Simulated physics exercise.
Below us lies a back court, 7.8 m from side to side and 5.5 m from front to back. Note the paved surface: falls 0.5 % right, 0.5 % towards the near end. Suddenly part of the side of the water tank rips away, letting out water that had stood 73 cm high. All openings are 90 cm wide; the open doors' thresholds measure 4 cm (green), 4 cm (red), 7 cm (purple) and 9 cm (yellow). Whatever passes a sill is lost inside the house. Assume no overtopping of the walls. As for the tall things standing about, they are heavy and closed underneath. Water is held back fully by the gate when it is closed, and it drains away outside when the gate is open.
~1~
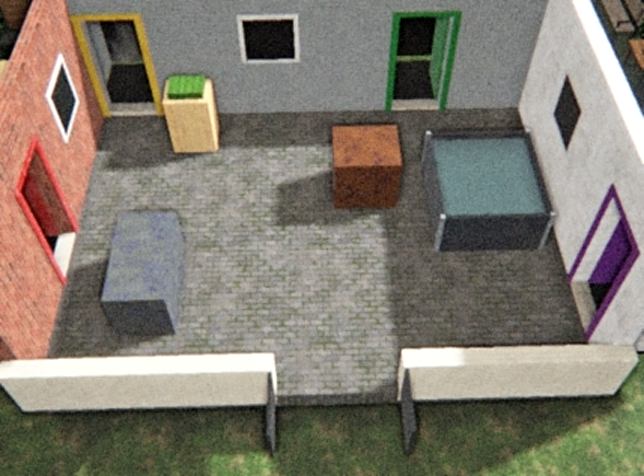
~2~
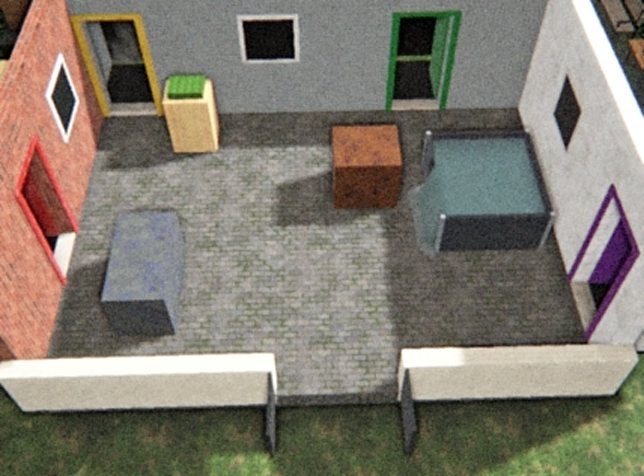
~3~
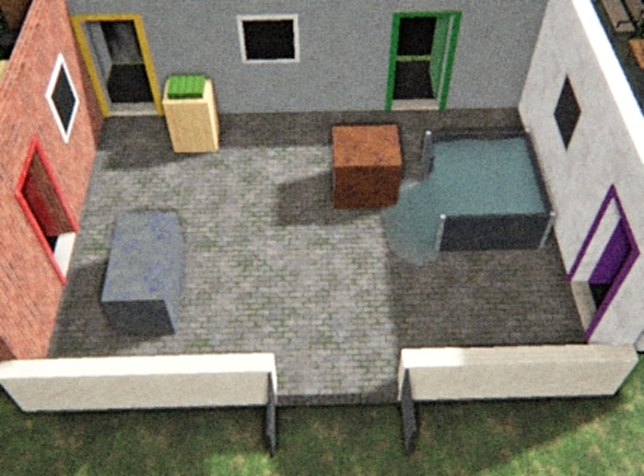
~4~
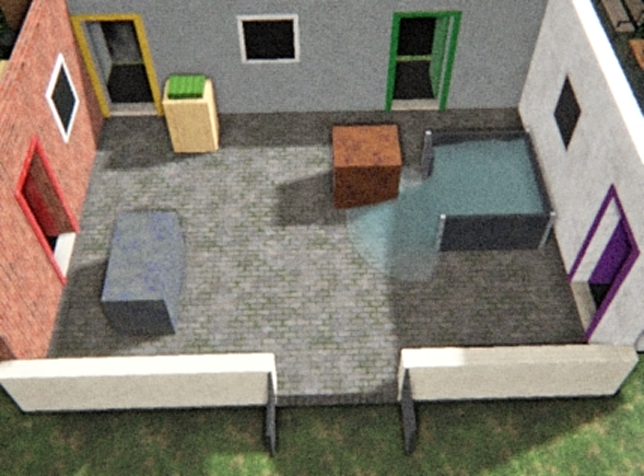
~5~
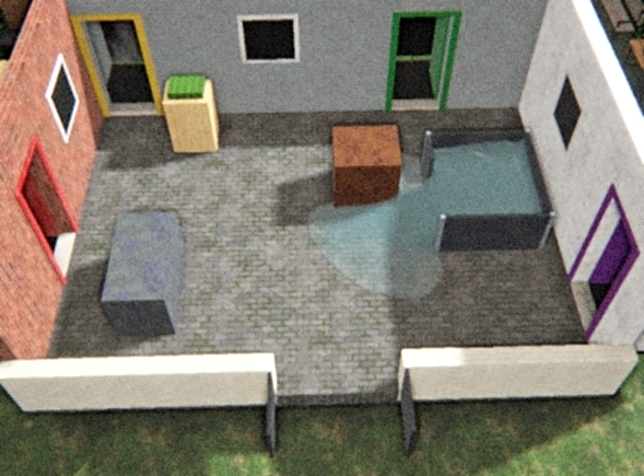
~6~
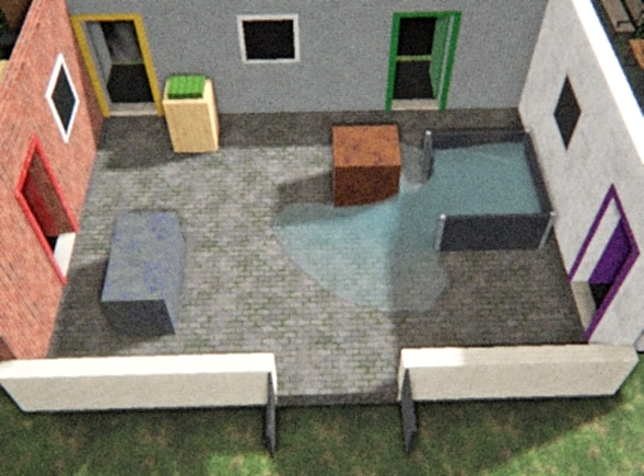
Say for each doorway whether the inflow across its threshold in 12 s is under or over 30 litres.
Inflow in 12 s: Green door, over; red door, over; purple door, under; yellow door, under.
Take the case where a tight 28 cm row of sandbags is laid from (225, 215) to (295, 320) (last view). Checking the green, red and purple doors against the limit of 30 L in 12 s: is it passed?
With that change: Green exceeds it, red stays within, purple stays within.
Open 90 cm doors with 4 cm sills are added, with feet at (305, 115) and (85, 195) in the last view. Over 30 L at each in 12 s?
Less, more.
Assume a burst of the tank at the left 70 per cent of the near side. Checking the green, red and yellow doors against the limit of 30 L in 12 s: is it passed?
So green stays lower, red stays lower, yellow stays lower.
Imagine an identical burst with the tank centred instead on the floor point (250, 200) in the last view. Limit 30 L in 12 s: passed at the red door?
Against the limit, the red door gets more than that.
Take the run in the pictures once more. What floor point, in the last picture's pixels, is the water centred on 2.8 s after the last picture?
Balance point at about (307, 245).
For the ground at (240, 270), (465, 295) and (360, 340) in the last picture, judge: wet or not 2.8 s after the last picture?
Listed in sequence, the spots are drenched, bone dry and drenched.
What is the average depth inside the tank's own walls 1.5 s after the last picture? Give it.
Around 26 cm on average.
Then, 0.7 s after the last picture water covers 35 % of the floor and is deepest (38 cm) near (405, 208); green door 6 cm at the sill, 3 L in, red door not reached, purple door not reached, yellow door not reached.
Then, 1.5 s after the last picture water covers 50 % of the floor and is deepest (36 cm) near (170, 382); green door 8 cm at the sill, 37 L in, red door 5 cm at the sill, 8 L in, purple door not reached, yellow door not reached.
Then, 2.8 s after the last picture water covers 60 % of the floor and is deepest (20 cm) near (53, 385); green door 8 cm at the sill, 79 L in, red door 7 cm at the sill, 28 L in, purple door not reached, yellow door not reached.
Then, 6.3 s after the last picture water covers 80 % of the floor and is deepest (10 cm) near (186, 159); green door 4 cm at the sill, 102 L in, red door 6 cm at the sill, 61 L in, purple door 1 cm at the sill, 0 L in, yellow door 10 cm at the sill, 5 L in.
Then, 11.3 s after the last picture water covers 95 % of the floor and is deepest (8 cm) near (519, 117); green door 4 cm at the sill, 104 L in, red door 5 cm at the sill, 64 L in, purple door 4 cm at the sill, 0 L in, yellow door 3 cm at the sill, 6 L in.
